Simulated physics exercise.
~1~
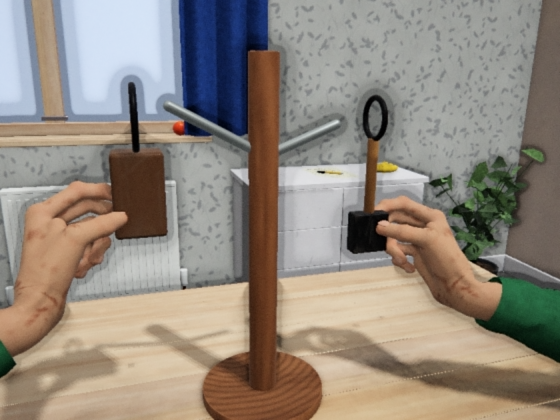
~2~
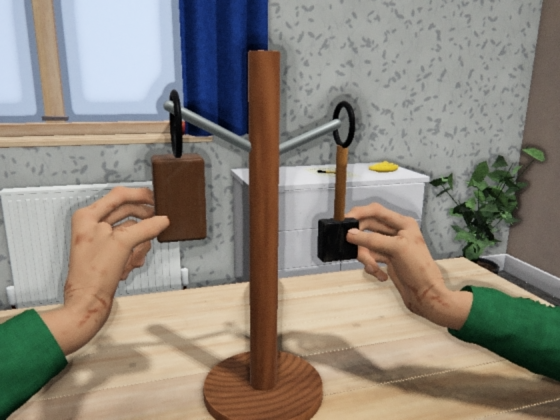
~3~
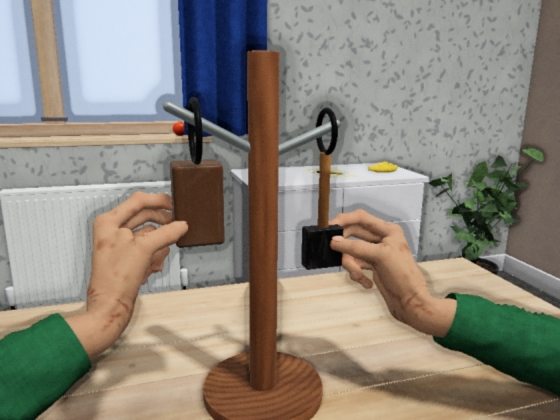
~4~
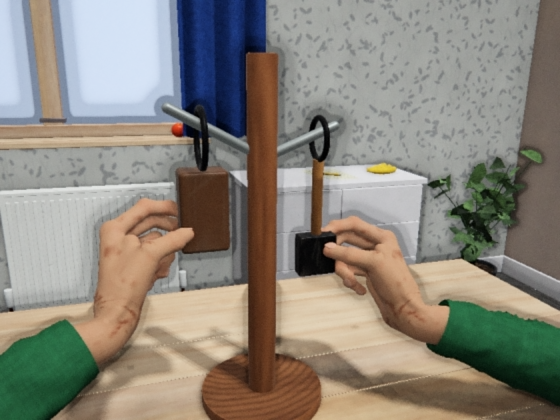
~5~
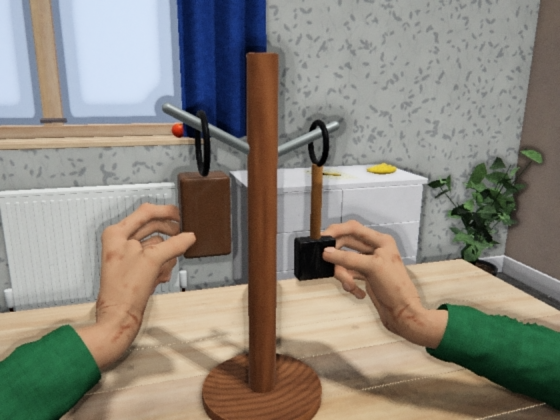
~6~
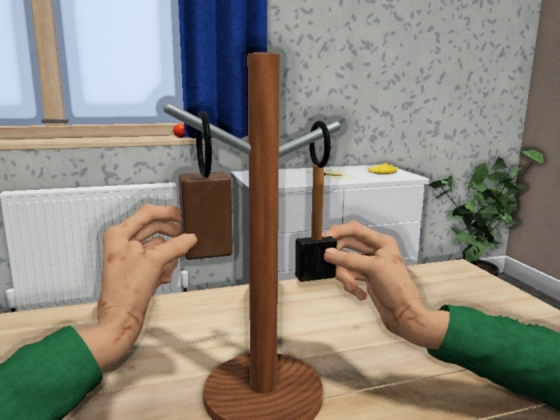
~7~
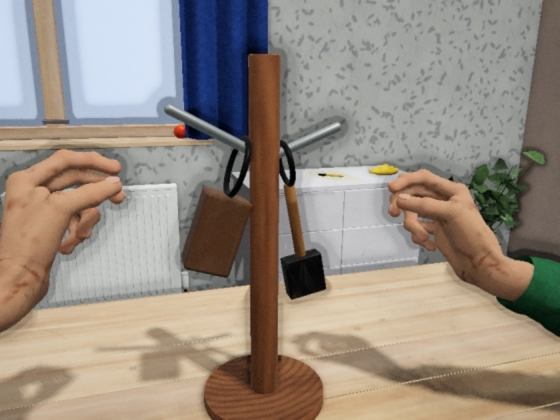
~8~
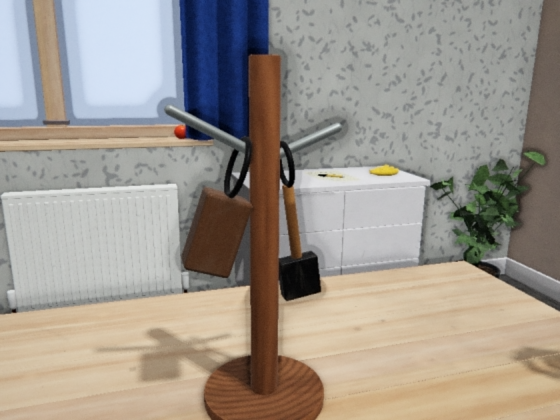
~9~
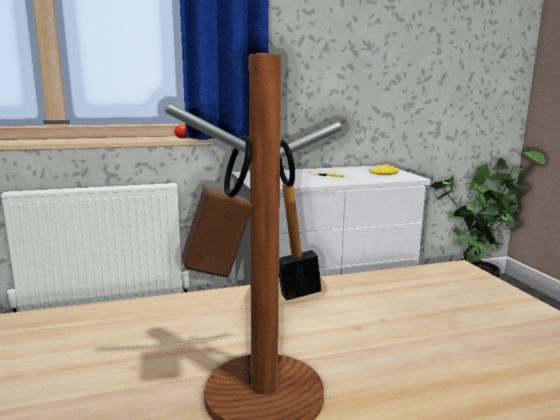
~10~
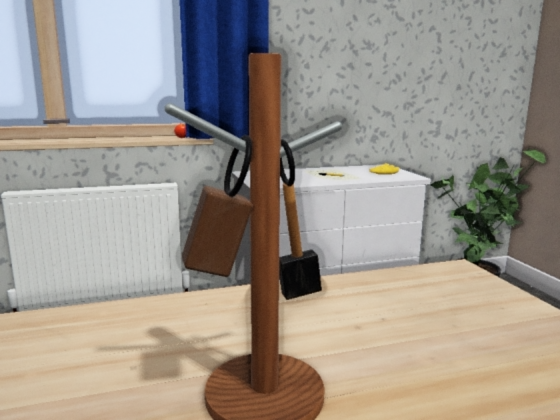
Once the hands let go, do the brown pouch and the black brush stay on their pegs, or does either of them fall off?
Both stay on. The brown pouch and the black brush slip in toward the post and remain hanging on their pegs, each tilted a little.
